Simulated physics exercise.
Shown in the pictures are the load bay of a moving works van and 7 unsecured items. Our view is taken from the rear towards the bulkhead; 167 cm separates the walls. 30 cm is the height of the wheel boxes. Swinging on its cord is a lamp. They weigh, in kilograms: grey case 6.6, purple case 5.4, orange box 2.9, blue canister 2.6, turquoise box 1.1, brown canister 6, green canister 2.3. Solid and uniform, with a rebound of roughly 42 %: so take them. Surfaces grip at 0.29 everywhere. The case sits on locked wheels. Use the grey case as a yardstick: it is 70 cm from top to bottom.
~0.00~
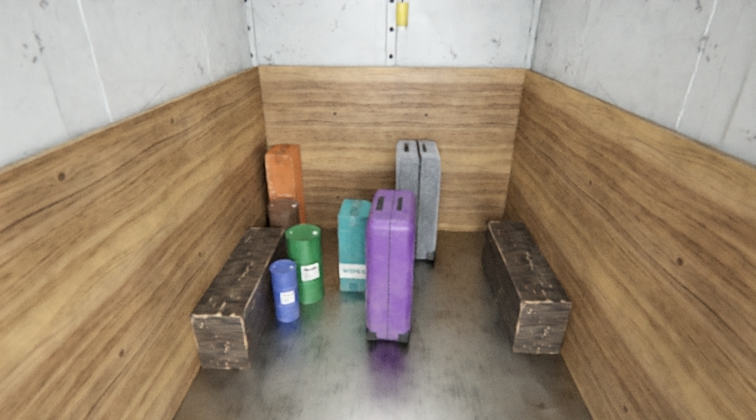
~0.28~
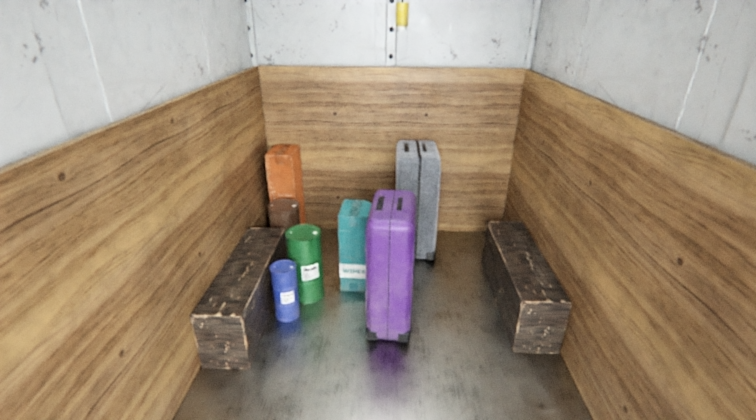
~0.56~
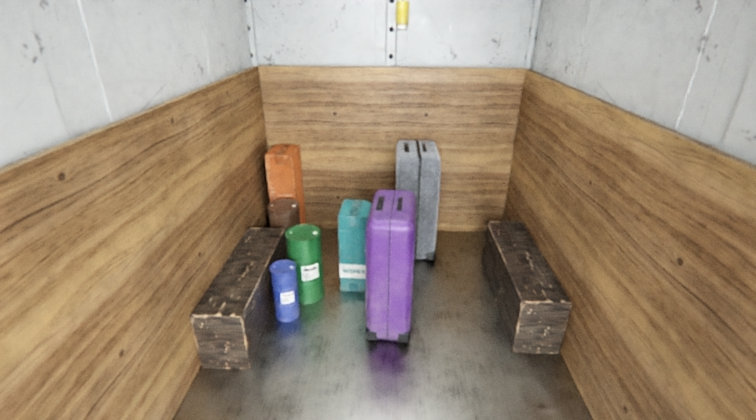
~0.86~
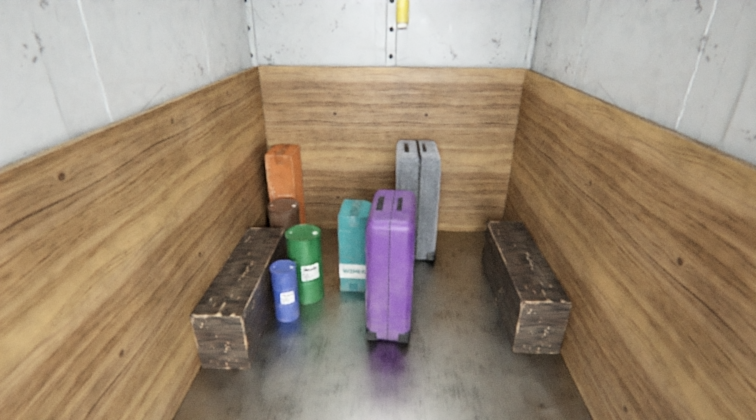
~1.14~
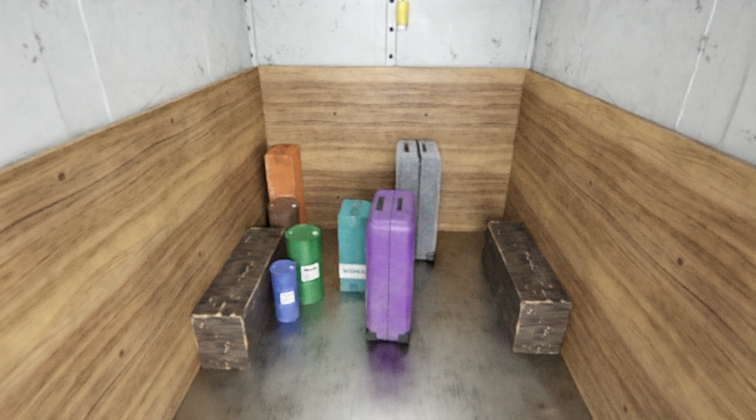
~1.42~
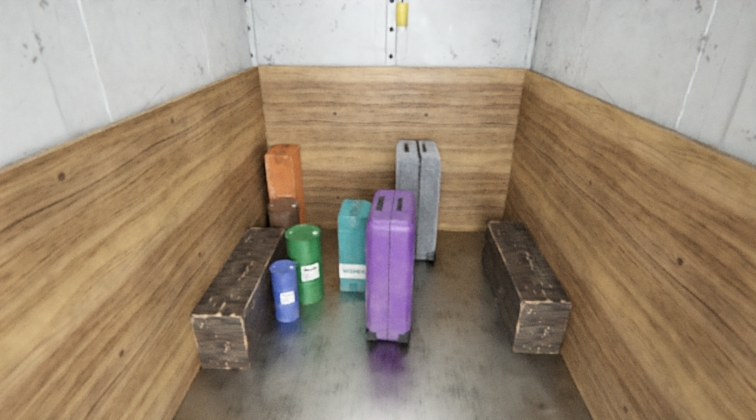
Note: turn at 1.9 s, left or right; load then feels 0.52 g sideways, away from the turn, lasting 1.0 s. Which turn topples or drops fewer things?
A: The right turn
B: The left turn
Option A: The right turn.
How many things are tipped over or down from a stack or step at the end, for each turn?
Count for left: 1; count for right: 0.
Turning left. Around 2.42 s, push 0.52 g right; purple case shifted 13 cm near (417, 265); grey case shifted 13 cm near (435, 200); orange box at 20° to upright.
Around 2.62 s, push 0.52 g right; purple case shifted 33 cm near (457, 266); grey case shifted 31 cm near (463, 200); orange box at 66° to upright.
Around 2.92 s, smooth; purple case shifted 44 cm near (481, 265); grey case shifted 36 cm near (471, 201); orange box on its side.
Finally (3.6 s), on their side or leaning hard in the van, orange box; not toppled but over 15 cm from the start, grey case, purple case, blue canister, turquoise box, brown canister and green canister. Final places as that camera would see them, grey case near (471, 201), purple case near (485, 267).
Turning right instead, nothing is lost, 0 of 7 in all.
